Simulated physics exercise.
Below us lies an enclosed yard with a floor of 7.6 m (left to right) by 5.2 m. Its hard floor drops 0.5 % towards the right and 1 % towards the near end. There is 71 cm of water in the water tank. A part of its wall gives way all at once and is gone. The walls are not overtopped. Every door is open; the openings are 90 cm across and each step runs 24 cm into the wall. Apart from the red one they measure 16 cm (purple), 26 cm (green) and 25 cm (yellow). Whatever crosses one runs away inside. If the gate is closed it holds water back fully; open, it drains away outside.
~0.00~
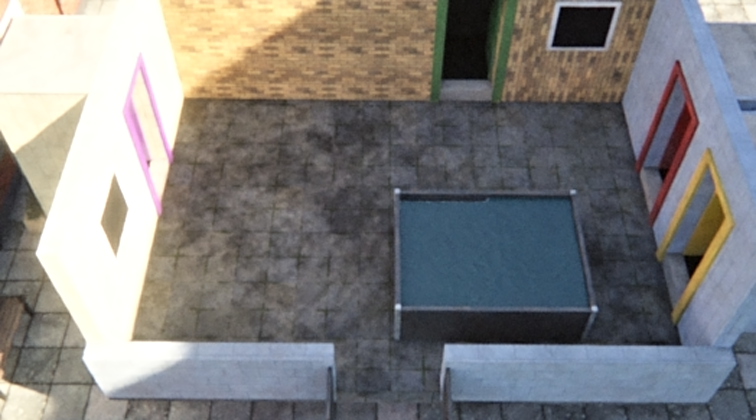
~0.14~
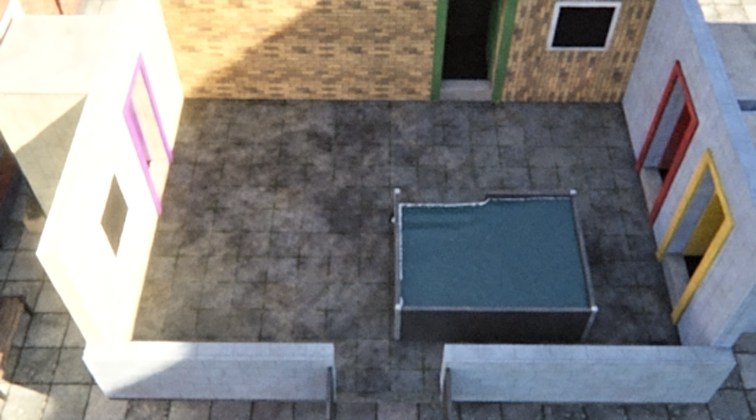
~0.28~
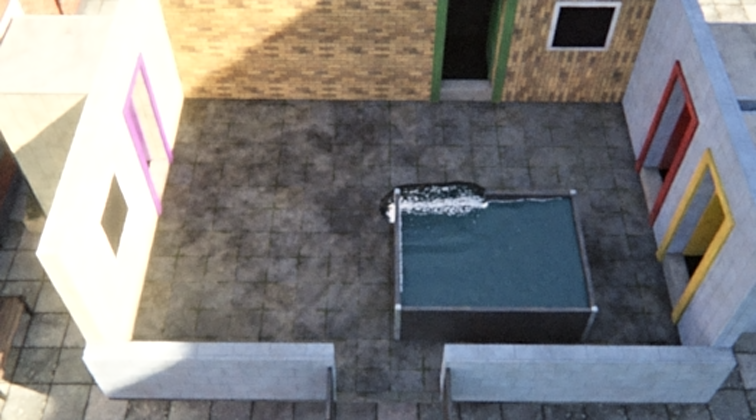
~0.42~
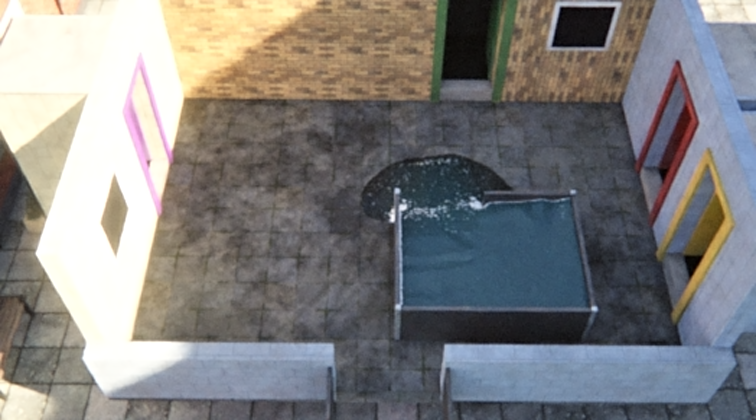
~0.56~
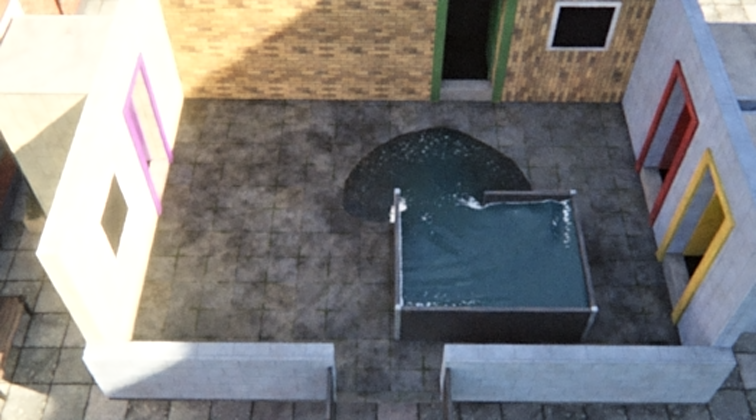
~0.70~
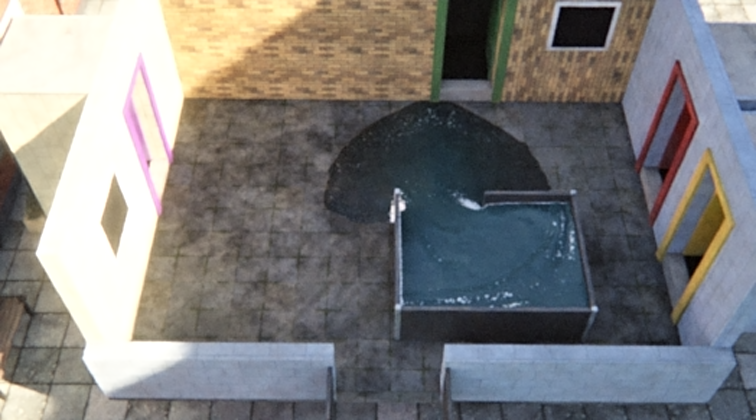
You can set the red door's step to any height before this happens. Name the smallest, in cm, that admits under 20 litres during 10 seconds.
Some 7.5 cm above the ground.
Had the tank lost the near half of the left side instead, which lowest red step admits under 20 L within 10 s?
About 10.0 cm.
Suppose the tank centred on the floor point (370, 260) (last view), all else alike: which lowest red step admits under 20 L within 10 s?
About 8.5 cm.
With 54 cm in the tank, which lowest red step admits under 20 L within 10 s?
Then roughly 5.5 cm.
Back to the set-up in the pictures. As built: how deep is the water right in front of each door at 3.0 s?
Depths in cm: Red 7, purple 6, green 25, yellow 0.
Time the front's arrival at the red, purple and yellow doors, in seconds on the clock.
Arrival: Red 2.8 s, purple 2.8 s, yellow 3.4 s.
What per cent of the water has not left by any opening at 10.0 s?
About 92 per cent.
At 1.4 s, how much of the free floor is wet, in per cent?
Some 25 per cent of it.
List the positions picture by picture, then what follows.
In the first frame, still water, 71 cm deep, in the water tank at (490, 251); the red door at (663, 153) is dry.
In the second frame, the gap is on the far side, the front 0.3 m out at a hidden place; the back of the water tank holds 71 cm.
In the third frame, the gap is on the far side, the front 0.8 m out at (457, 185); the back of the water tank holds 71 cm.
In the fourth frame, water pours out on the far side and has run 1.4 m, to (440, 159); about 9 cm deep outside, 71 cm at the back.
In the fifth frame, the gap is on the far side, the front 2.0 m out at (432, 132); the back of the water tank holds 69 cm.
In the sixth frame, the front is at (427, 104), 2.6 m from the gap on the far side; 6.0 m2 of floor is wet, 61 cm left at the back; the red door at (663, 153), 3.3 m from the gap, is still 1.6 m from the nearest water.
After 1.4 s water covers 25 % of the floor, deepest (38 cm) near (416, 214); it has not reached the red door.
After 3.0 s water covers 40 % of the floor, deepest (33 cm) near (192, 111); 7 cm at the red door, 0 litres in over its 19 cm step.
After 10.0 s water covers 95 % of the floor, deepest (16 cm) near (688, 378); 7 cm at the red door, 0 litres in over its 19 cm step.
At the red door as built, the water arrived by 2.8 s and peaked near 12 cm at 4.6 s.
Run again over the same 10 s with other heights there, 28 litres in over 6.5 cm, 10 litres over 8.5 cm. The limit of 20 litres is kept from about 7.5 cm up.
